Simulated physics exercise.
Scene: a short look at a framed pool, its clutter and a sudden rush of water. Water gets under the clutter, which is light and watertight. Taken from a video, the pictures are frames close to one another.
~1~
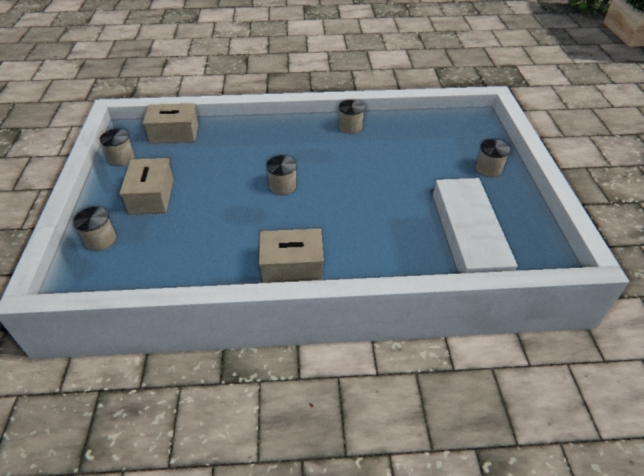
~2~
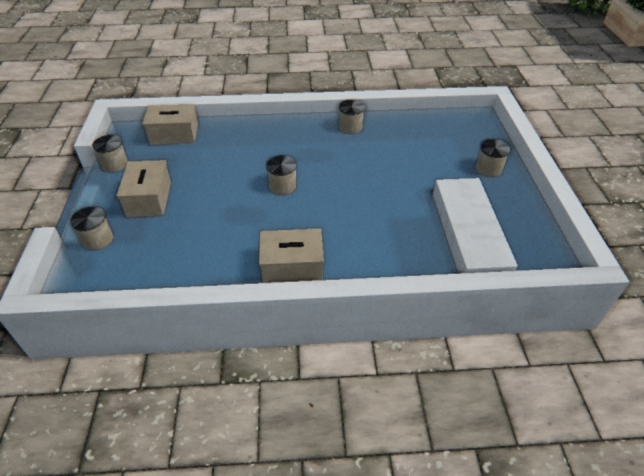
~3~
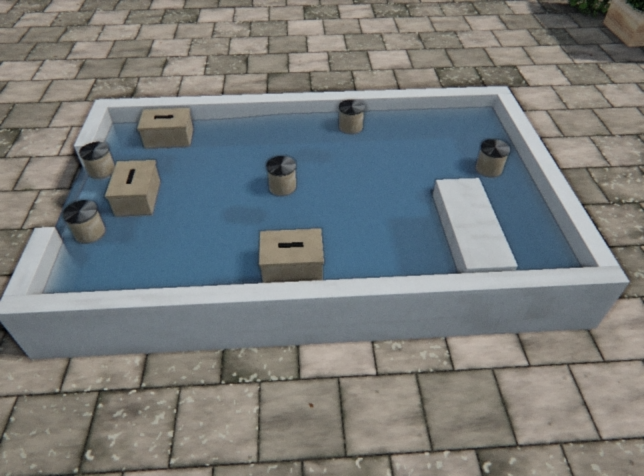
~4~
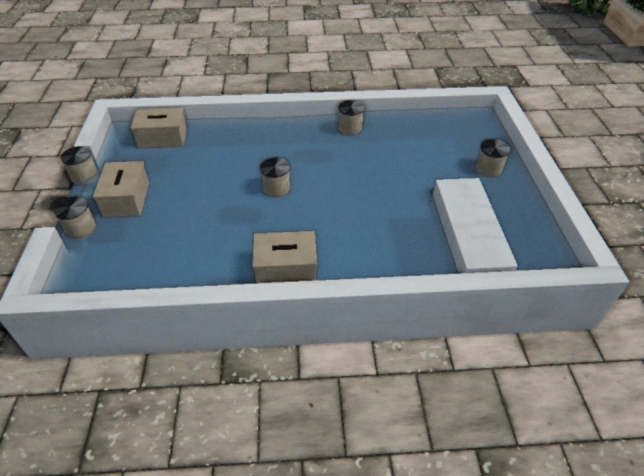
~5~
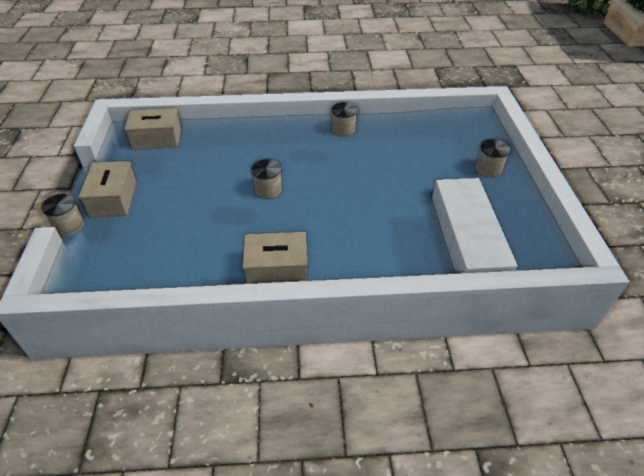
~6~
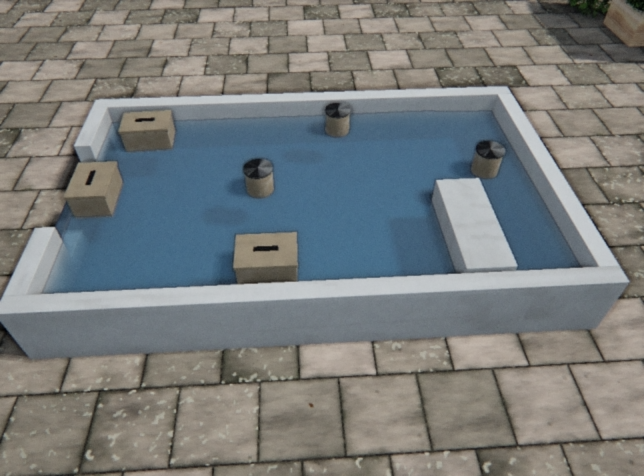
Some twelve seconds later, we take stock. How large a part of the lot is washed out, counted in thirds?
The central band.
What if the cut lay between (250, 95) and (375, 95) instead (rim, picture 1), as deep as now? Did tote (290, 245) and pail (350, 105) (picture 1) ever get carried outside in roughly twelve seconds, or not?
So, for the first: Held back, and for the second: Escapes the room.
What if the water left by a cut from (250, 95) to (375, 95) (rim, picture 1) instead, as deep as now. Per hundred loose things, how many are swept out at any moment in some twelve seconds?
About 20 %.
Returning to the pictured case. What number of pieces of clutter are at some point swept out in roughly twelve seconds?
I get 3.
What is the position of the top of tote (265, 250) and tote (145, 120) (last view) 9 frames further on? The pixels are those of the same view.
Tops end up close to (233, 255) and (115, 148) respectively.
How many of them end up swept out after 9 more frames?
Total: 3.
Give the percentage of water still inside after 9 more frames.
I'd put it near 82 per cent.
A moment on, 3 of 8 are out; 5 afloat.
Next, 3 of 8 are out; 5 afloat.
Later, 3 of 8 are out; 5 afloat.
In the end, 3 of 8 are out; 5 afloat.
